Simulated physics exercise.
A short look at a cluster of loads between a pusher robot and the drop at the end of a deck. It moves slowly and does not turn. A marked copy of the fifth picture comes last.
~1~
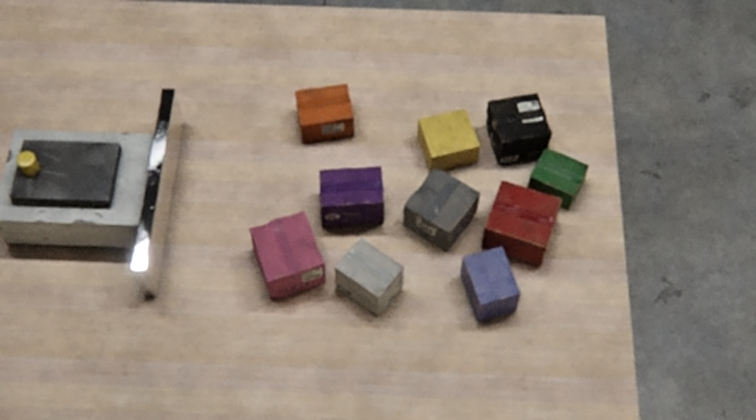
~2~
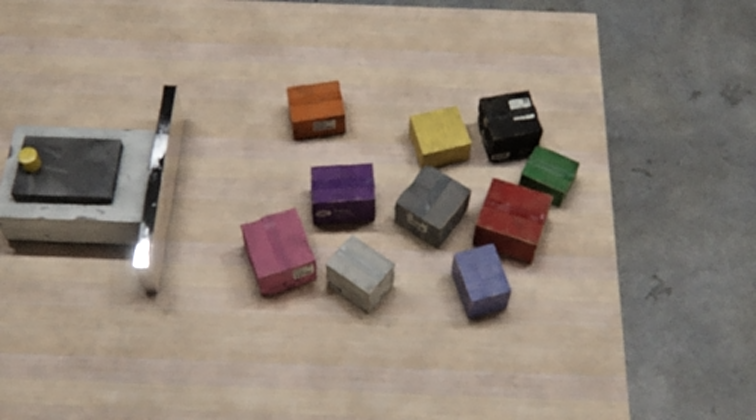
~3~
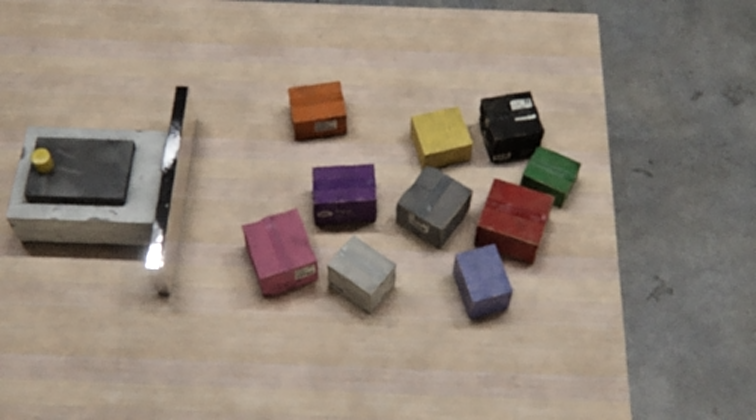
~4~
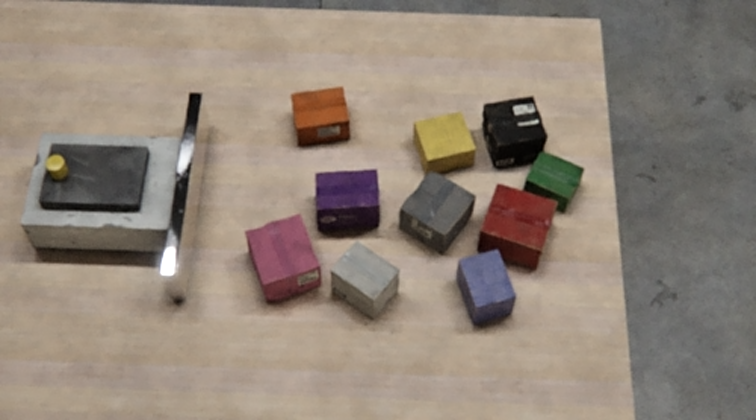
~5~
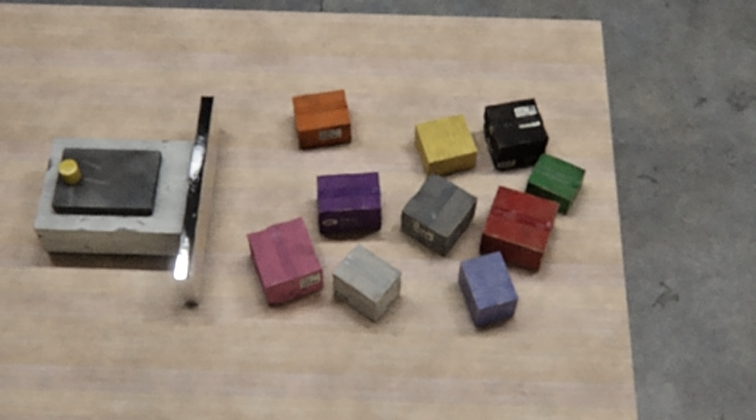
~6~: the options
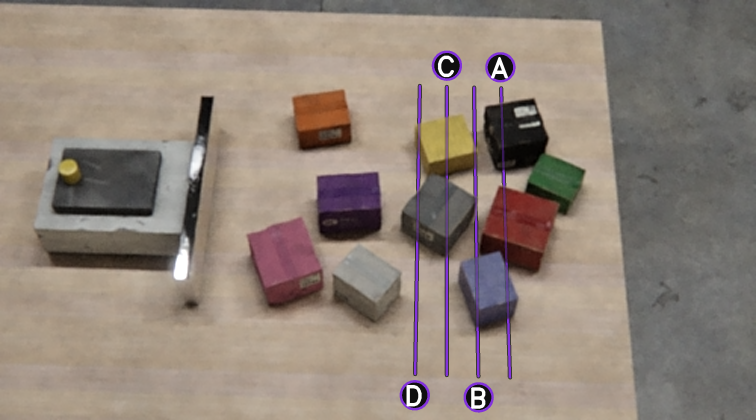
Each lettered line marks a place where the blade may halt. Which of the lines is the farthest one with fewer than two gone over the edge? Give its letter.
At B, and not beyond.
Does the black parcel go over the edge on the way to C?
No.
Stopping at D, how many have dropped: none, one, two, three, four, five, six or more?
In all, none.
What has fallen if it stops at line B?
The red parcel goes over.
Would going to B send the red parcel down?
By then, yes.
On the marked copy, A at (505, 222); B at (476, 221); C at (447, 220); D at (418, 219).
Following B. Soon after the start, robot (216, 183); orange box (339, 118); white box (394, 283).
Later, robot (316, 186); red parcel (553, 229); blue crate (535, 288).
In the end, robot (393, 189); red parcel over the edge; green box (607, 175); one fallen.
As for the rest, A drops three; C is within the limit but short; D is within the limit but short.
